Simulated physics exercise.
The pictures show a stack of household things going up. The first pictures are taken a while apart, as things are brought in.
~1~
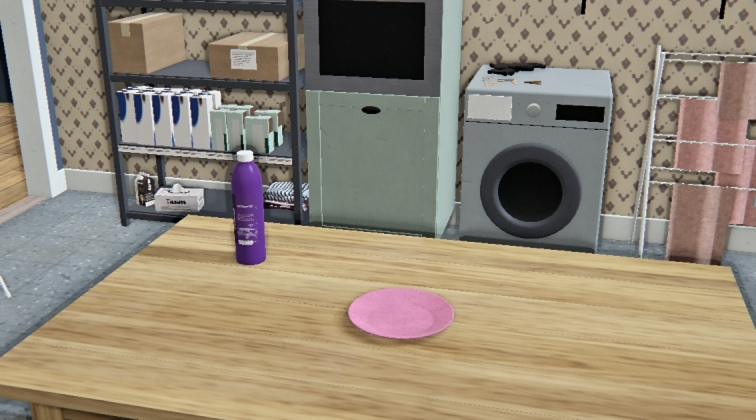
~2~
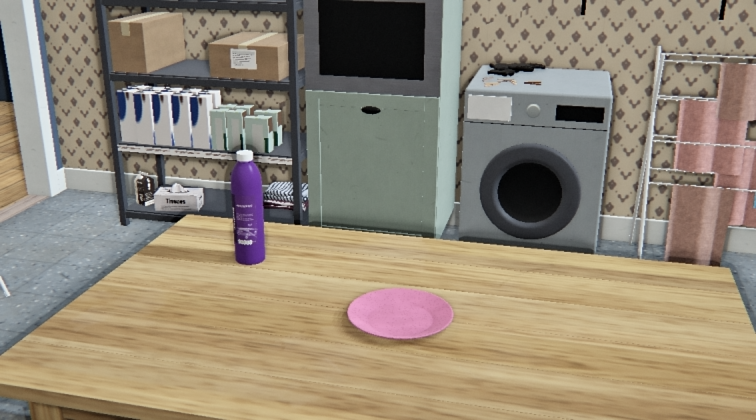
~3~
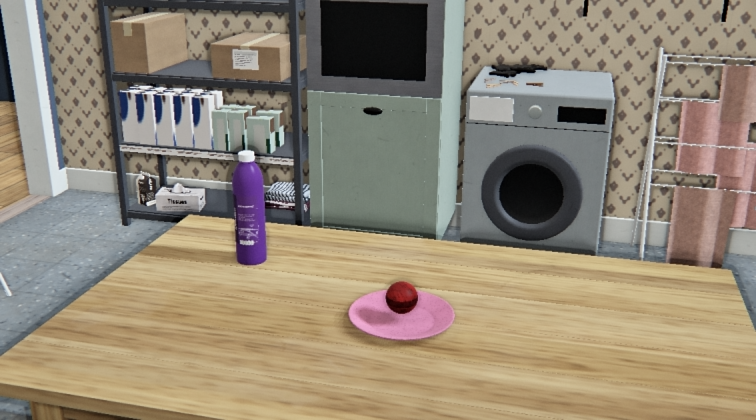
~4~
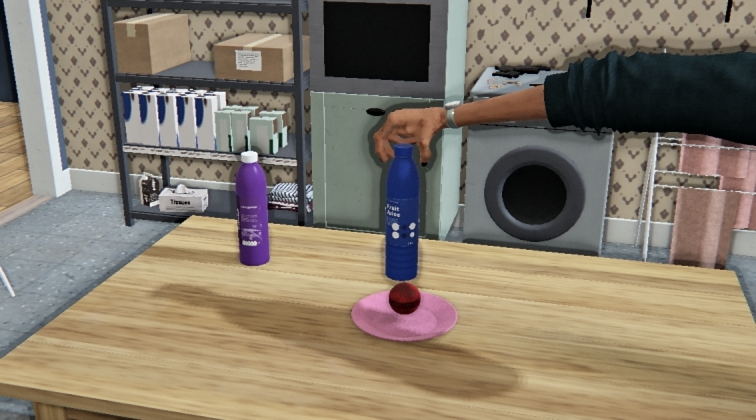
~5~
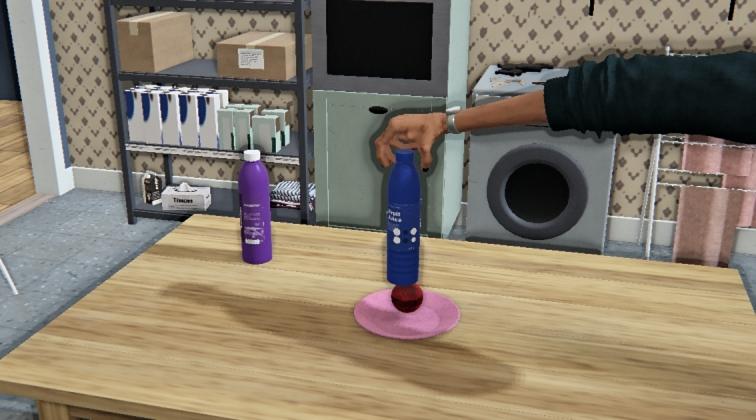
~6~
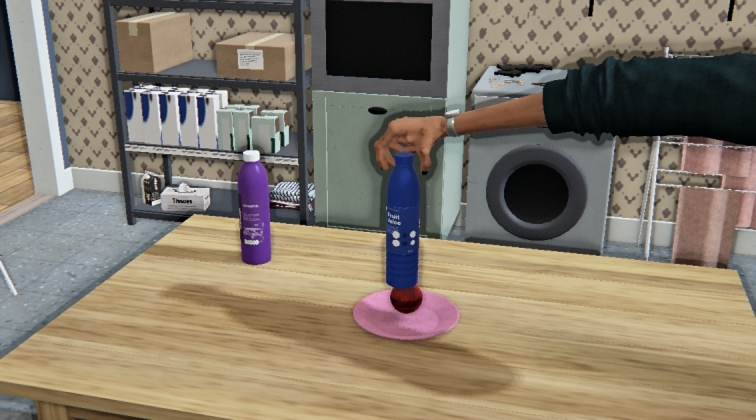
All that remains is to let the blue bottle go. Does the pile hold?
Outcome: The pile comes apart.
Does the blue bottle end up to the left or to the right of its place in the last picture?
To the left.
Then, 0.60 s past the last view, blue bottle now fallen.
Then, 0.90 s past the last view, things are still on the move.
Finally, fallen, blue bottle; the other 3 still in place. The pile gives way.
